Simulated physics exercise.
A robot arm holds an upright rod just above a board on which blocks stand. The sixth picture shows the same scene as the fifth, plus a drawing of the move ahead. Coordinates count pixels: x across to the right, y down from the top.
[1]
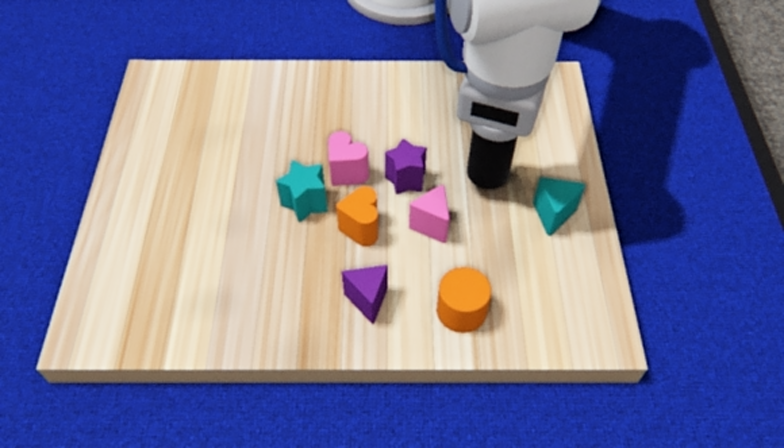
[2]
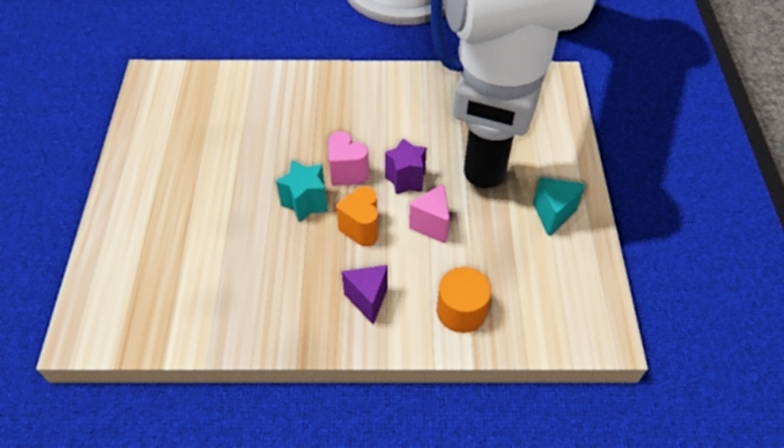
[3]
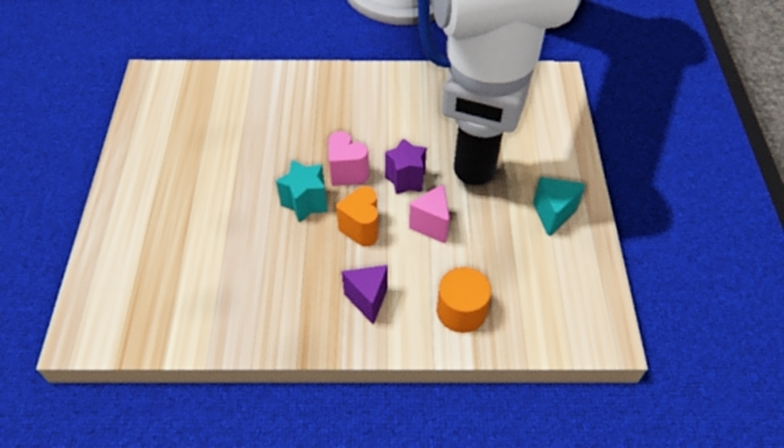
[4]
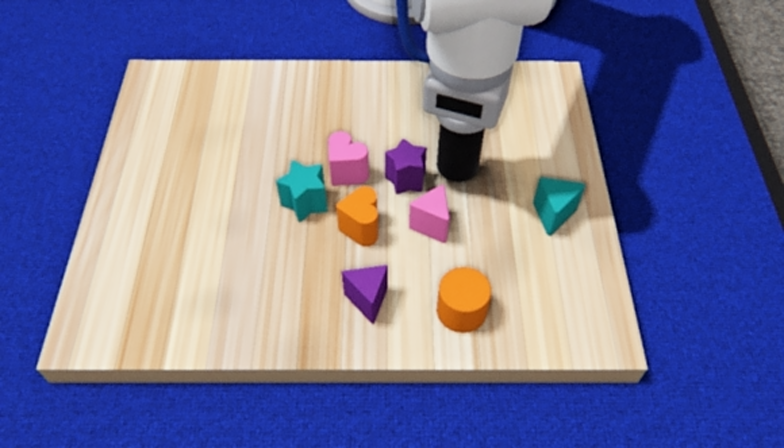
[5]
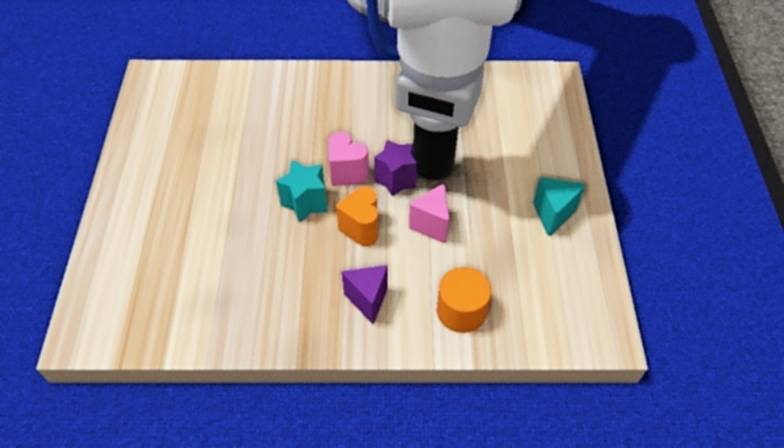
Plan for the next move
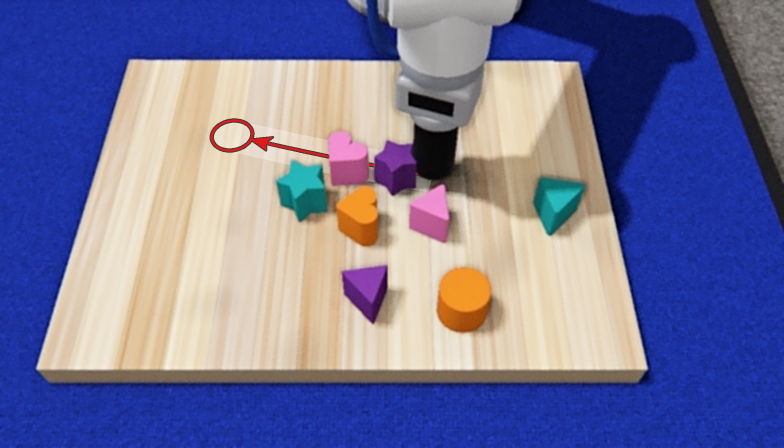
In the video, a robot arm holding an upright black rod over a wooden board of colorful blocks moves left, slowly at first, and then nudges the purple star slightly left toward the pink heart-shaped block while the other blocks stay still.
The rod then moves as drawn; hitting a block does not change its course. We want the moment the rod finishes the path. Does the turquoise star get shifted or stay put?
It is no longer where it was.
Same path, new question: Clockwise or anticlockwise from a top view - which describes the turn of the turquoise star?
Counterclockwise rotation.
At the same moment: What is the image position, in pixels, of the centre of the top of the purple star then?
For the centre of its top, I'd go with (338, 164).
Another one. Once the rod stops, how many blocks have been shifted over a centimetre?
The push will move three blocks or more.
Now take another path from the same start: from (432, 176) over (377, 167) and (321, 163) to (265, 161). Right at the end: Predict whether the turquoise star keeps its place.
It is moved from its place.
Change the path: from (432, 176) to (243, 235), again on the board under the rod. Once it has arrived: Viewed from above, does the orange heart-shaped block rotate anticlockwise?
Final answer: Yes.
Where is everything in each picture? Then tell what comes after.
In the first picture, rod's lower end at (488, 174); turquoise star at (302, 177); pink heart-shaped block at (345, 147); purple star at (407, 154); pink triangular block at (434, 202).
In the second picture, rod at (484, 173); blocks still.
In the third picture, rod at (474, 170); blocks still.
In the fourth picture, rod at (457, 167); blocks still.
In the fifth picture, rod at (433, 165); turquoise star at (302, 177); pink heart-shaped block at (345, 147); purple star at (397, 154); pink triangular block at (434, 202).
Drawn move, from (432, 176) to (232, 135).
On the path given first. One third of the way, rod at (363, 152); turquoise star at (289, 181), turned 35° anticlockwise; pink heart-shaped block at (312, 149), turned 80° clockwise; purple star at (343, 163), turned 55° anticlockwise.
Two thirds of the way, rod at (294, 139); turquoise star at (283, 185), turned 65° anticlockwise; pink heart-shaped block at (276, 152); purple star at (338, 164), turned 75° anticlockwise.
At the end, rod at (229, 124); turquoise star at (283, 185), turned 65° anticlockwise; pink heart-shaped block at (274, 152); purple star at (338, 164), turned 75° anticlockwise; pink triangular block still.
